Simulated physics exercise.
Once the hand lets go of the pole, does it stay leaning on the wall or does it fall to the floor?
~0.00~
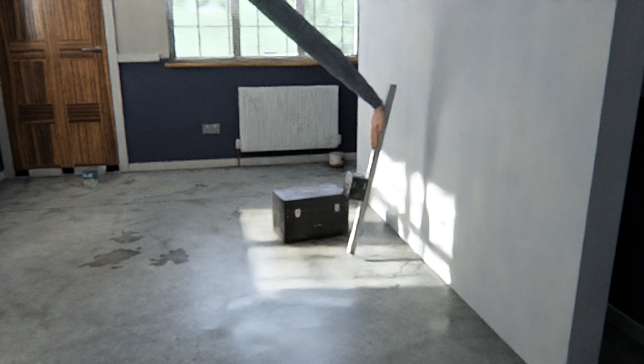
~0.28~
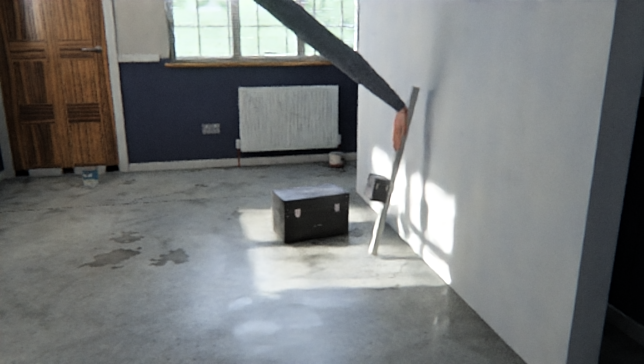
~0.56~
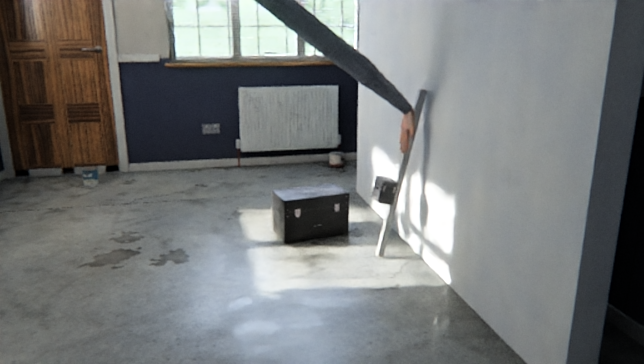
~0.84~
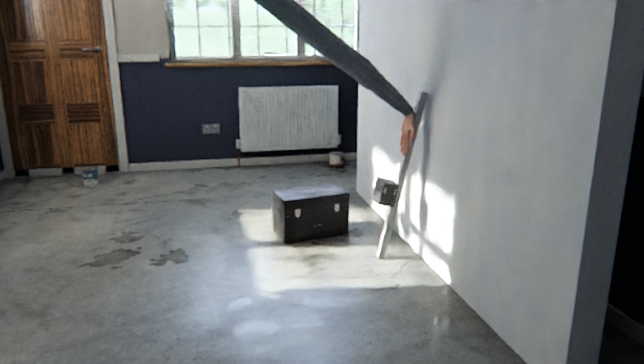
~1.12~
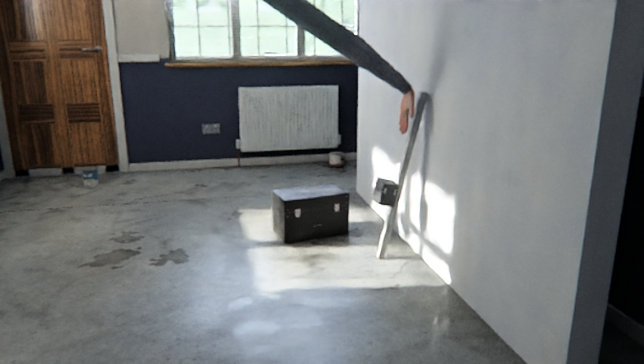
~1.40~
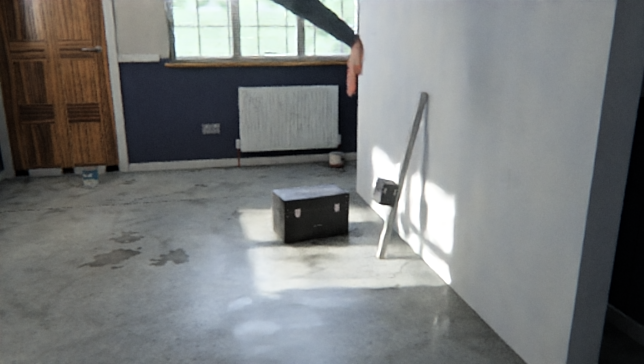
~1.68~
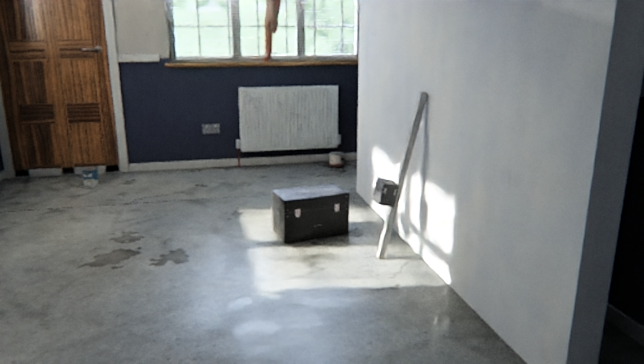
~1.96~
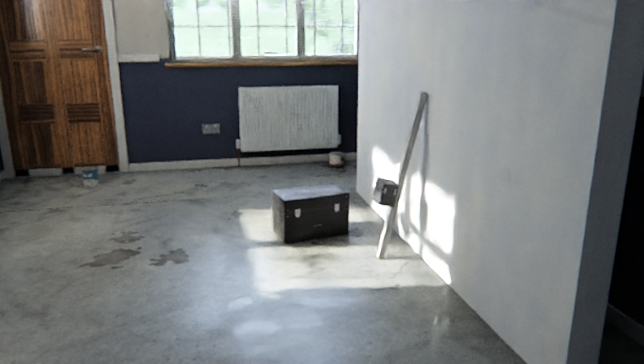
The pole stays up, still leaning against the wall after the hand has gone.
